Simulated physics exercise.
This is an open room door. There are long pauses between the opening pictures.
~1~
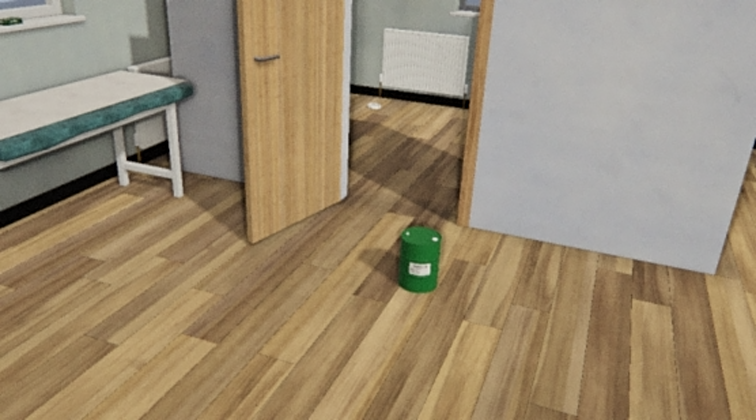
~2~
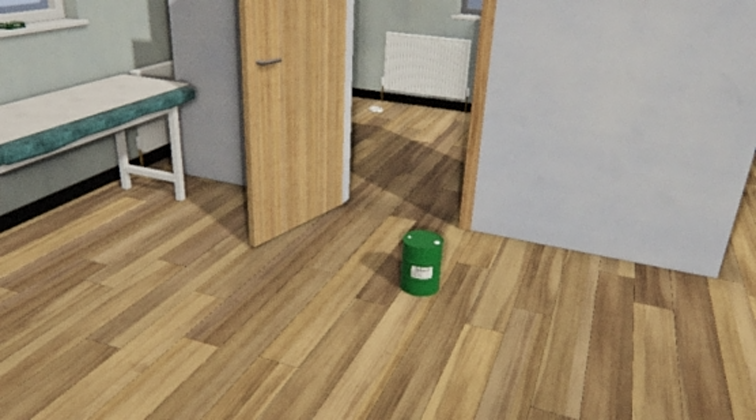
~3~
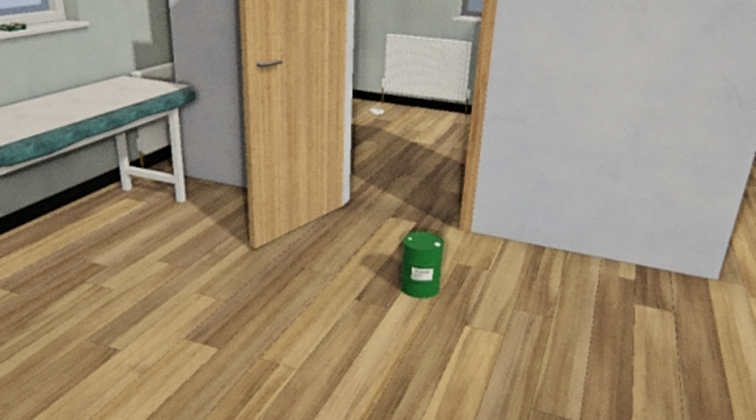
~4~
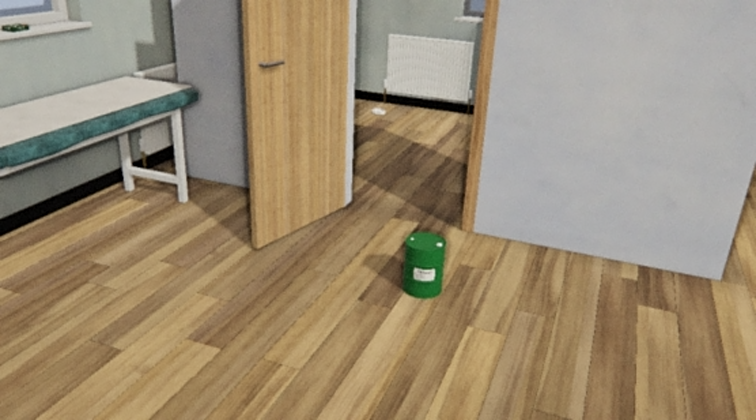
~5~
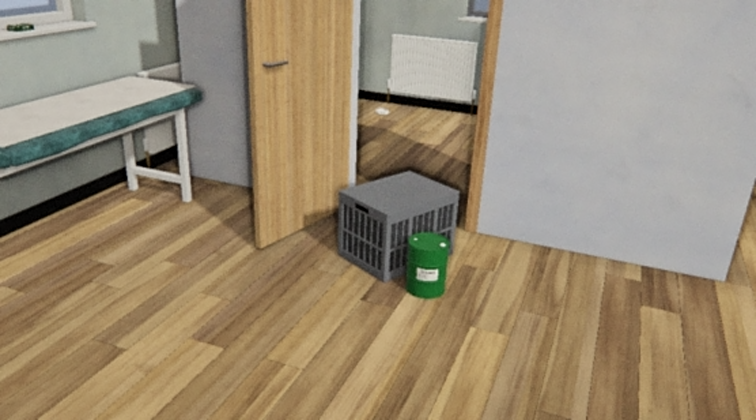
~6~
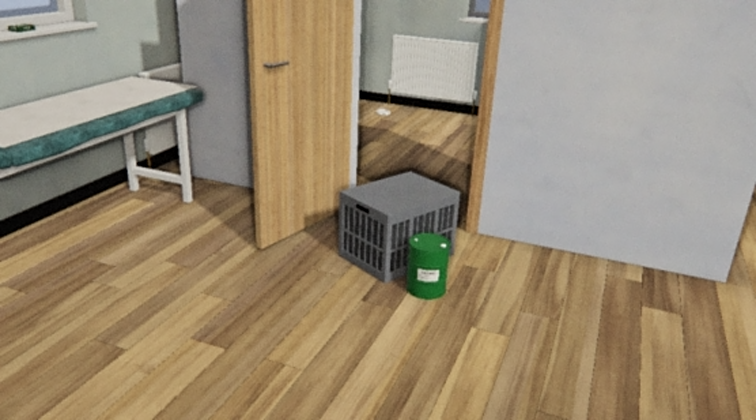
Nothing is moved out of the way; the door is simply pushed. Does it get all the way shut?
It jams.
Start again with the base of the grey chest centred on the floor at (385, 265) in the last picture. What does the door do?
Then it jams.
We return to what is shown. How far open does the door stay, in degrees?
About 70°.
Then, 0.50 s on from there, door at 92°.
Then, 0.80 s on from there, door at 75°.
In the end, door at 71°; both unmoved. At the end, from the last picture's camera, grey chest near (400, 224).
